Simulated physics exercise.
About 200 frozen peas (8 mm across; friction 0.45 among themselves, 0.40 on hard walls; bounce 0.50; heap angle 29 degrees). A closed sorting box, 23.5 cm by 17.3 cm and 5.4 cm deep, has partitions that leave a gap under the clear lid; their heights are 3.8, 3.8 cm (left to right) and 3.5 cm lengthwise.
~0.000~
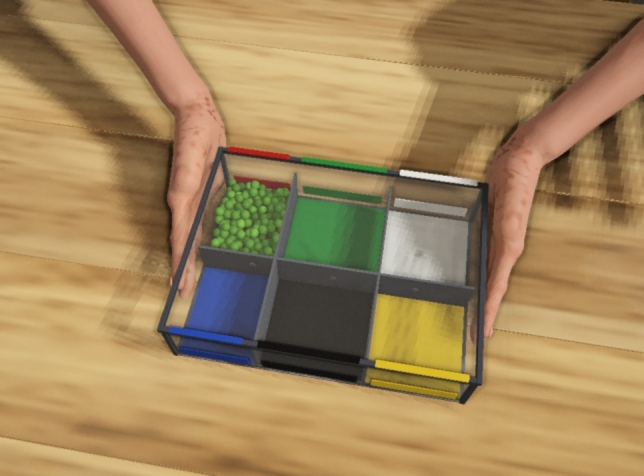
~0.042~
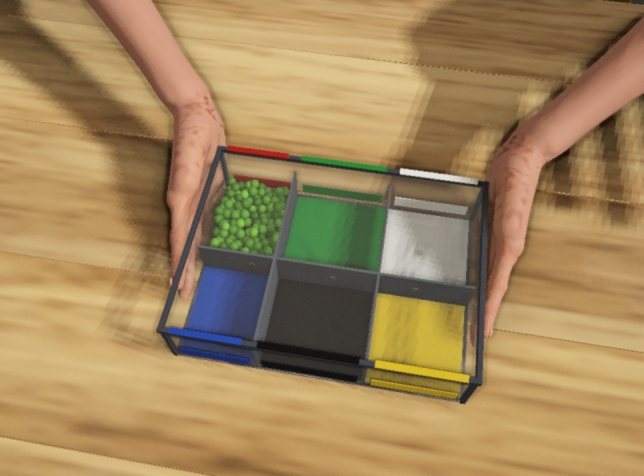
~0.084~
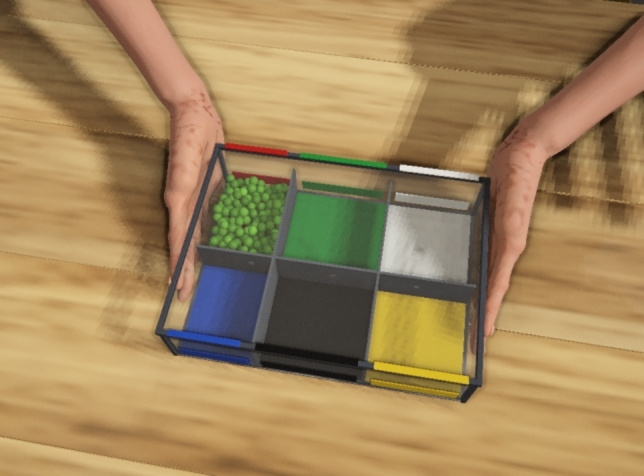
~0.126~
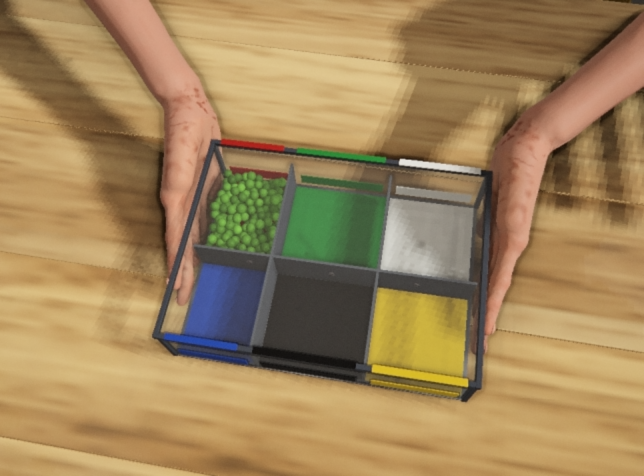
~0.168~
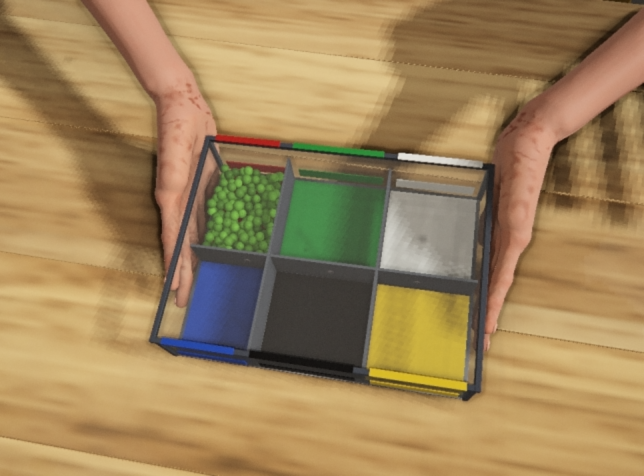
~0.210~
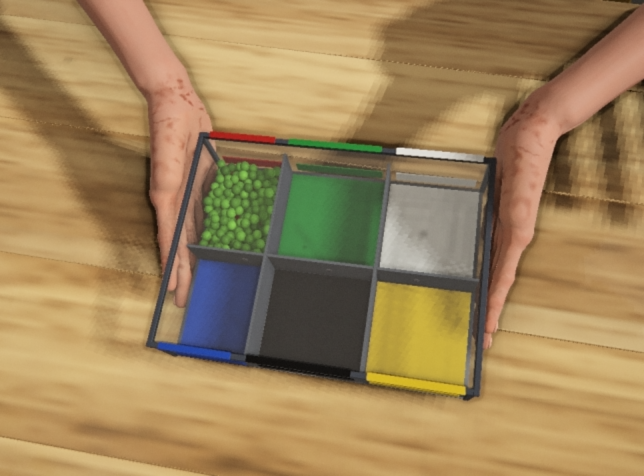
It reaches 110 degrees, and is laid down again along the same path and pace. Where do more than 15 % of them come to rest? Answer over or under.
Red over, blue over, green under, yellow under, white under, black under.
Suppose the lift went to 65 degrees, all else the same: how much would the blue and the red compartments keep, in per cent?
In that case blue 15; red 85.
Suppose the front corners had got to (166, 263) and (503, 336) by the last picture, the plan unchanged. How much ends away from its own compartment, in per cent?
In that case some 10 per cent.
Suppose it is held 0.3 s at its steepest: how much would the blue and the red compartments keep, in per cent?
Blue 50, red 45.
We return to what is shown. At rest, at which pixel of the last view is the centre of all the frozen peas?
Near (224, 295).
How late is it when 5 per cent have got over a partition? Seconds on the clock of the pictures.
Near 1.00 s.
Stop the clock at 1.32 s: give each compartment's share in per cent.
Red 65; blue 35; green 0; yellow 0; white 0; black 0.
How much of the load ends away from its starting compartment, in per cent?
Roughly 55 per cent.
Then, at 1.32 s, tilt 110 degrees; red 65 %, blue 35 %.
After 2.06 s, tilt 50 degrees; red 50 %, blue 50 %.
After 2.83 s, tilt 0 degrees; red 45 %, blue 55 %.
By 3.5 s all is still; red 45 %, blue 55 %, green 0 %, yellow 0 %, white 0 %, black 0 %.
